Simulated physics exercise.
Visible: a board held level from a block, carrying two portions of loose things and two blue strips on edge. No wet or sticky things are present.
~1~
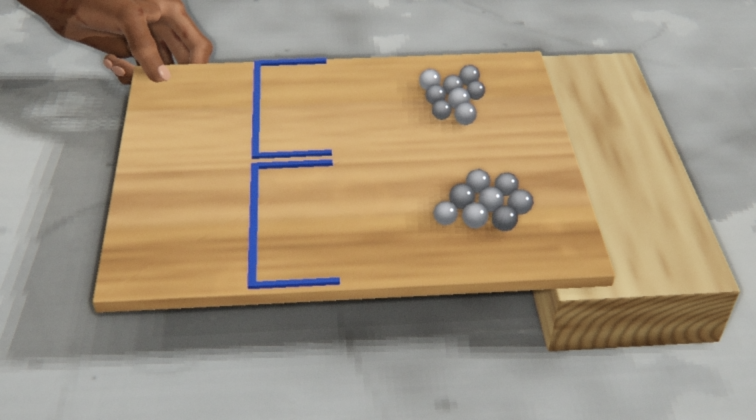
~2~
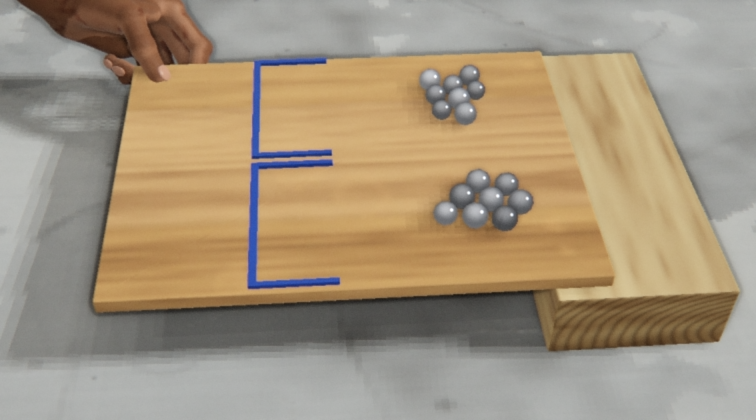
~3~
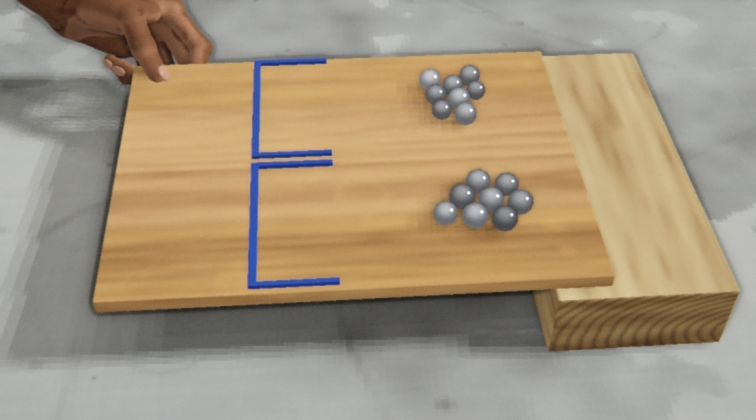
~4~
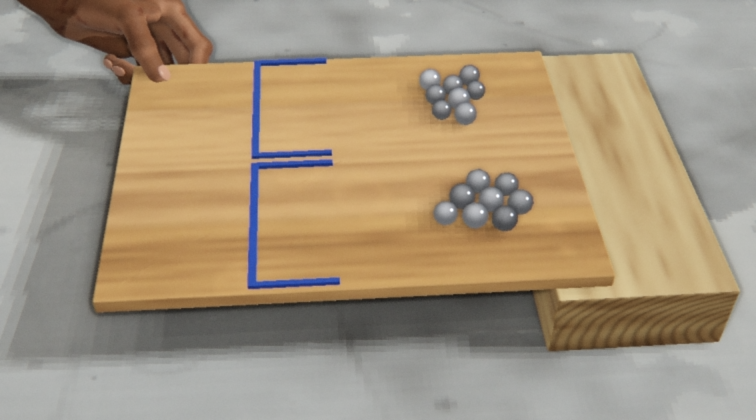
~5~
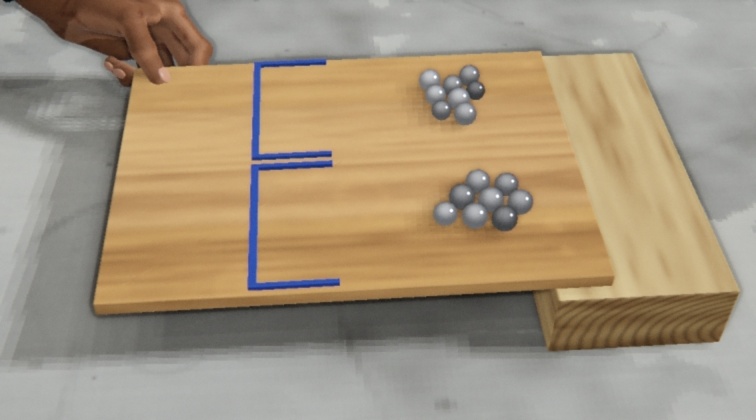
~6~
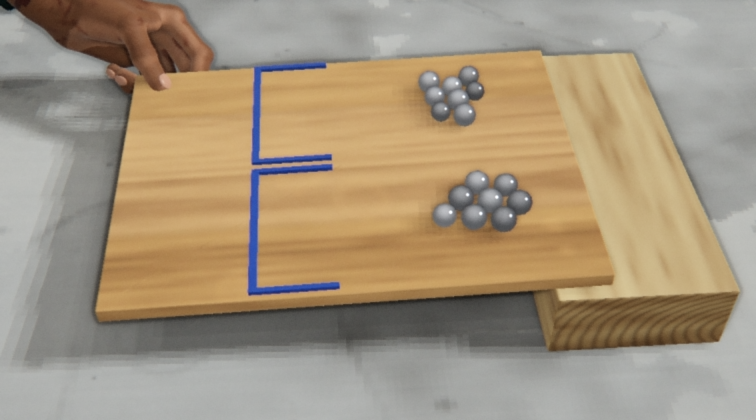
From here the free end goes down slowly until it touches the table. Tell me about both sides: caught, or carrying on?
Outcome: The front batch is going to continue past its barrier. The back batch is going to continue past its barrier.
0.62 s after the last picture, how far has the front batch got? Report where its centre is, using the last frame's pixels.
At about (373, 229).
Then, 0.30 s on from there, board sloping at 7°; front batch on its way down; back batch on its way down.
Then, 0.62 s on from there, board resting at 11°; front batch on its way down; back batch on its way down.
Then, 1.01 s on from there, board resting at 11°; front batch the bulk past its bar; back batch the bulk past its bar.
In the end, board resting at 11°; front batch the whole lot past its bar; back batch the whole lot past its bar.
